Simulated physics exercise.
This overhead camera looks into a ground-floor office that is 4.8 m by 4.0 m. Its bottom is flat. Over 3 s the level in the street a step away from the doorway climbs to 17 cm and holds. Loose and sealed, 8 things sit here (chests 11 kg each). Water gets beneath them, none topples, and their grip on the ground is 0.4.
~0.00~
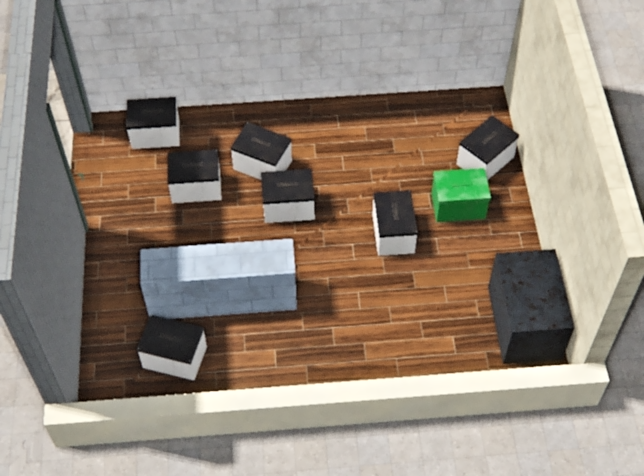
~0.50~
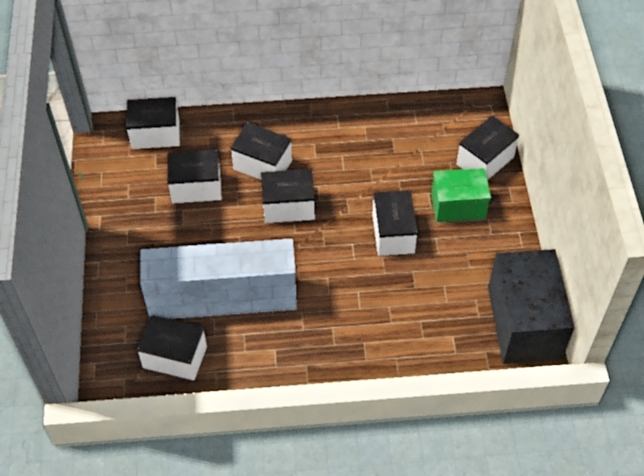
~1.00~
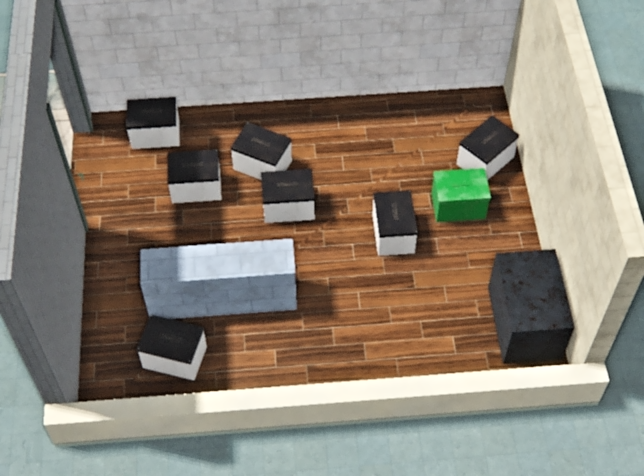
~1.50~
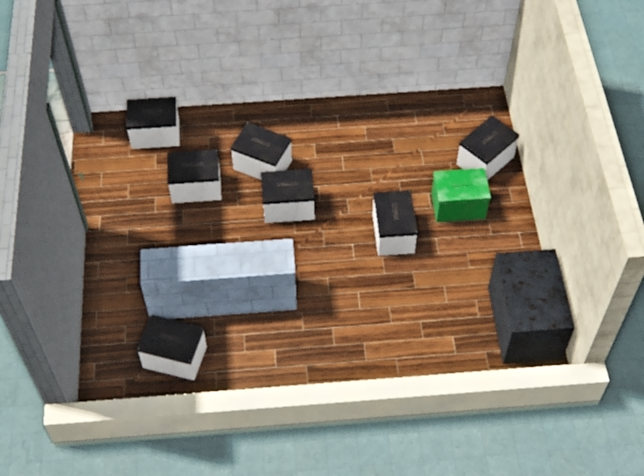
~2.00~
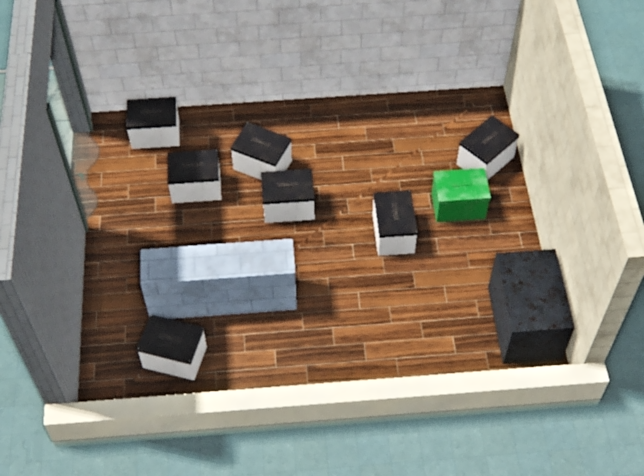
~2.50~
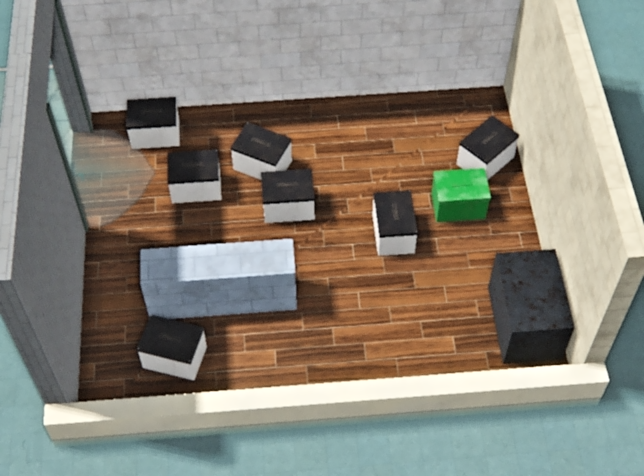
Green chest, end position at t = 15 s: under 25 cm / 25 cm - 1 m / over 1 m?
Over 1 m.
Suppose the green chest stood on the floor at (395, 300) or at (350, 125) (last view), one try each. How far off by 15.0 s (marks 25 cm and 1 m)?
Run 1 - well off; run 2 - well off.
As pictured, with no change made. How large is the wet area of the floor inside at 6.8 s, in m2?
At that time the wet patch spans about 13 m2.
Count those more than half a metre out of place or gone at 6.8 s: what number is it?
By then 4.
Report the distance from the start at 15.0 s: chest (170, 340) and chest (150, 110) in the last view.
100 cm, 400 cm.
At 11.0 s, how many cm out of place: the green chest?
Around 200 centimetres.
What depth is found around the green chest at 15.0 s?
Close to 8 centimetres.
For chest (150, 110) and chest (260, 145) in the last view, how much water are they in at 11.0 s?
About 12 and 13 cm.
After 3.5 s the green chest is near (462, 185), 0.0 m from its start, aground; 0 afloat.
After 6.8 s the green chest is near (462, 185), 0.0 m from its start, aground; 3 afloat.
After 11.0 s the green chest is near (438, 326), 1.8 m from its start, afloat; 7 afloat.
After 15.0 s the green chest is near (172, 352), 3.6 m from its start, afloat; 8 afloat.
